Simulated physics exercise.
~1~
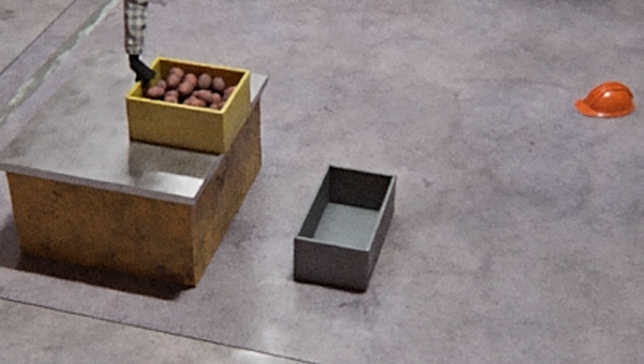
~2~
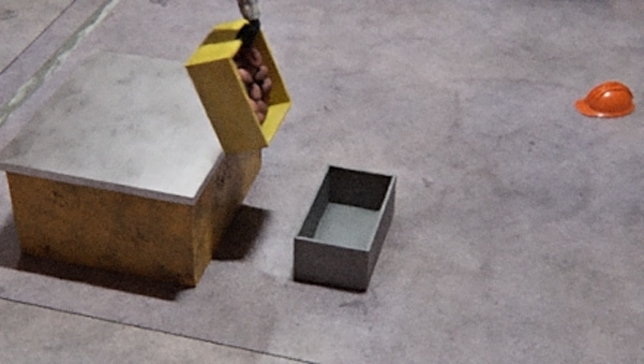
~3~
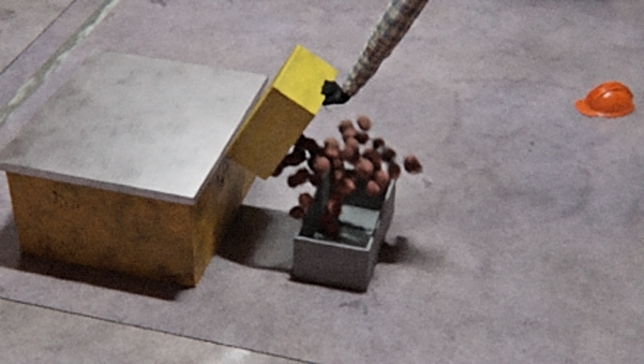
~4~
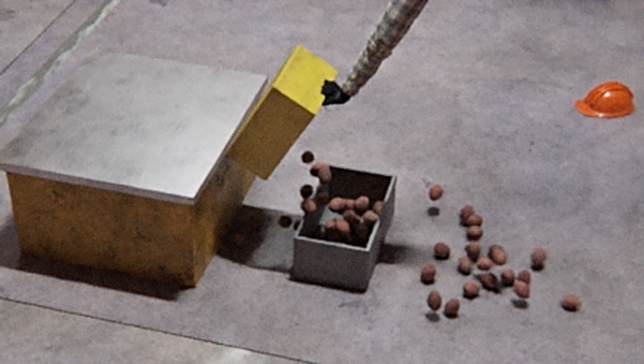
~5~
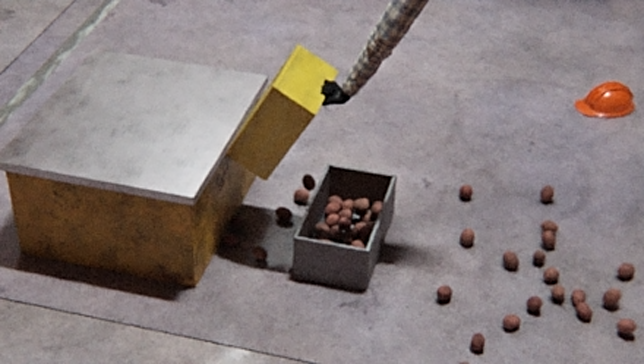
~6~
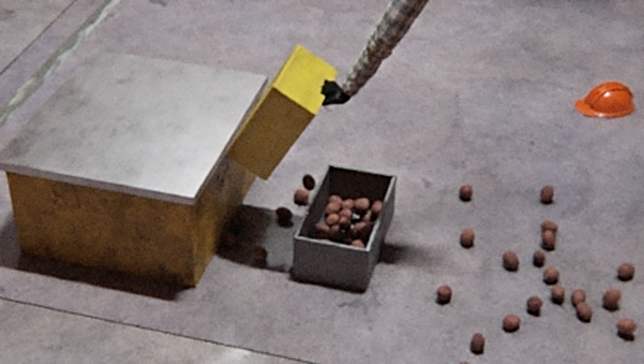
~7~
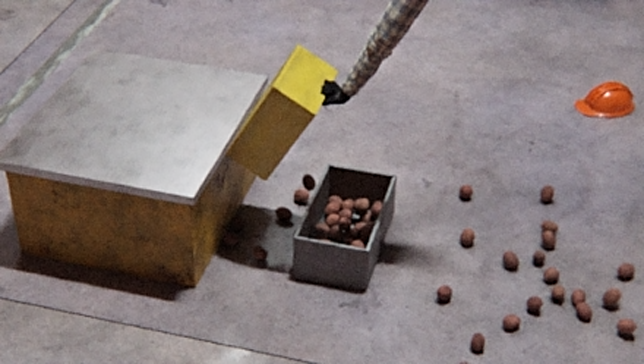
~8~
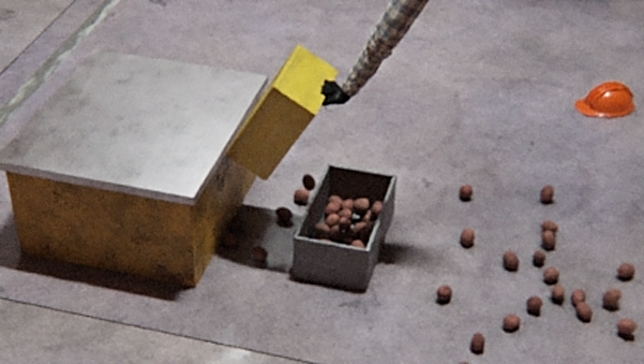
At the start, a gloved hand holds the back of a yellow box full of red potatoes on a metal-topped bench, with a long grey box on the floor to the right and an orange hard hat farther off. The hand lifts and tips the yellow box over the bench's right edge. As it turns past upright, the potatoes tumble out in a cluster toward the grey box. Some drop inside, while many fly past and scatter across the floor to the right. At the end, potatoes lie heaped in the grey box, a few rest to its left, and others lie spread beyond it.
